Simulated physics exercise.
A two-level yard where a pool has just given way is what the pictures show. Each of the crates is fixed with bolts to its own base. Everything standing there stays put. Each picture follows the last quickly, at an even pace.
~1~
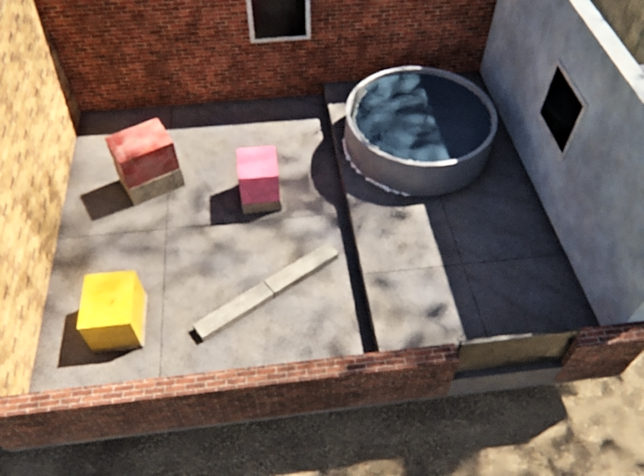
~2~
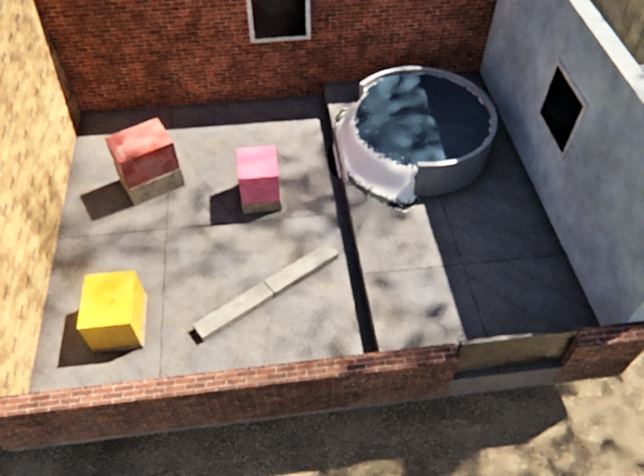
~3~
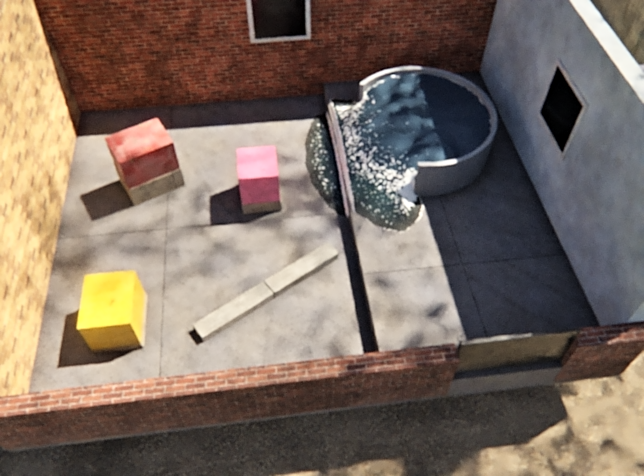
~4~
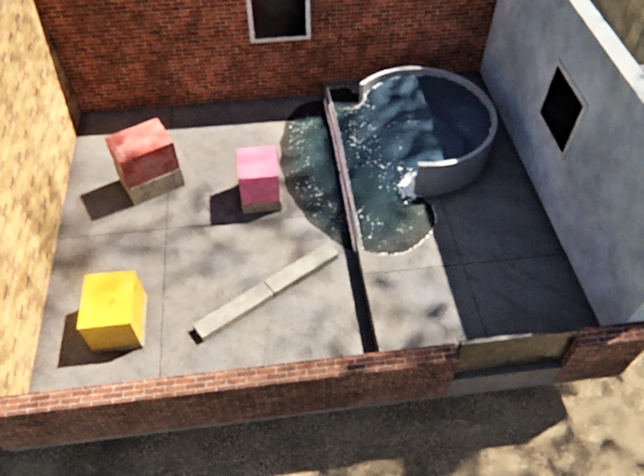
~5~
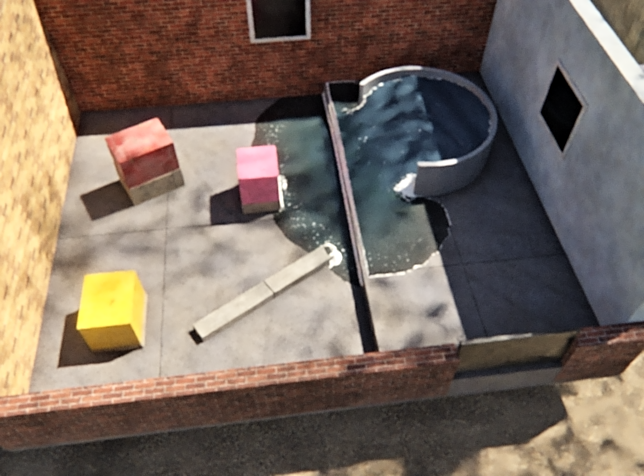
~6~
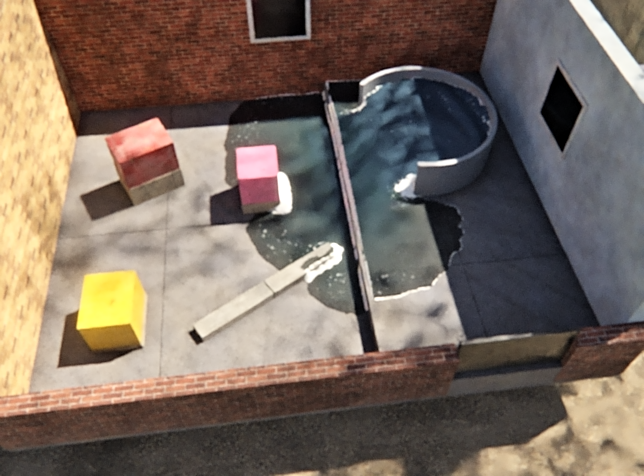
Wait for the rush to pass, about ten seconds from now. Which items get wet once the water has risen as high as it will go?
In order: The pink crate ends up wet, the red crate ends up dry, the yellow crate ends up wet.
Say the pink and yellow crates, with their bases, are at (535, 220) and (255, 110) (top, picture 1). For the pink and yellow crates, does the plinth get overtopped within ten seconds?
Outcome - pink crate is not reached, yellow crate is flooded.
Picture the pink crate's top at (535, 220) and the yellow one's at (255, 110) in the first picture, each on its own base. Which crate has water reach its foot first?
That would be the yellow crate.
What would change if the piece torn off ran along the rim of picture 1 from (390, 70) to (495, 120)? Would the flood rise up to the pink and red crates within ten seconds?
Pink crate is not reached; red crate is not reached.
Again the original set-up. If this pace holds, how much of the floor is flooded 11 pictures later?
My estimate is roughly 55 percent.
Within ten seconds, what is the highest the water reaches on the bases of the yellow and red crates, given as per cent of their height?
Around 300 % and 60 %.
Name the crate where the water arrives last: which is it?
I think it's the yellow-painted one.
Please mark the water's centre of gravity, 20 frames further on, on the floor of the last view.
I'd mark it close to (243, 204).
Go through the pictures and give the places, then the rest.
The pool at (420, 116) is whole and still, in the first frame.
Water pours out at (355, 153) and has run to a hidden place, in the second frame.
Water pours out at (355, 155) and has run to (402, 224), in the third frame.
The front is at (400, 248), out from the gap at (355, 156), in the fourth frame.
Water pours out at (355, 157) and has run to (294, 98), in the fifth frame.
Water pours out at (355, 157) and has run to (353, 306), in the sixth frame.
A moment on, water covers 45 % of the floor; the pink crate water round its plinth, the red crate water round its plinth, the yellow crate water round its plinth.
Next, water covers 55 % of the floor; the pink crate water round its plinth, the red crate water round its plinth, the yellow crate water round its plinth.
Then, water covers 70 % of the floor; the pink crate water round its plinth, the red crate water round its plinth, the yellow crate water round its plinth.
Later, water covers 70 % of the floor; the pink crate water round its plinth, the red crate water round its plinth, the yellow crate water round its plinth.
In the end, water covers 70 % of the floor; the pink crate was topped, the red crate stayed above the water, the yellow crate was topped.
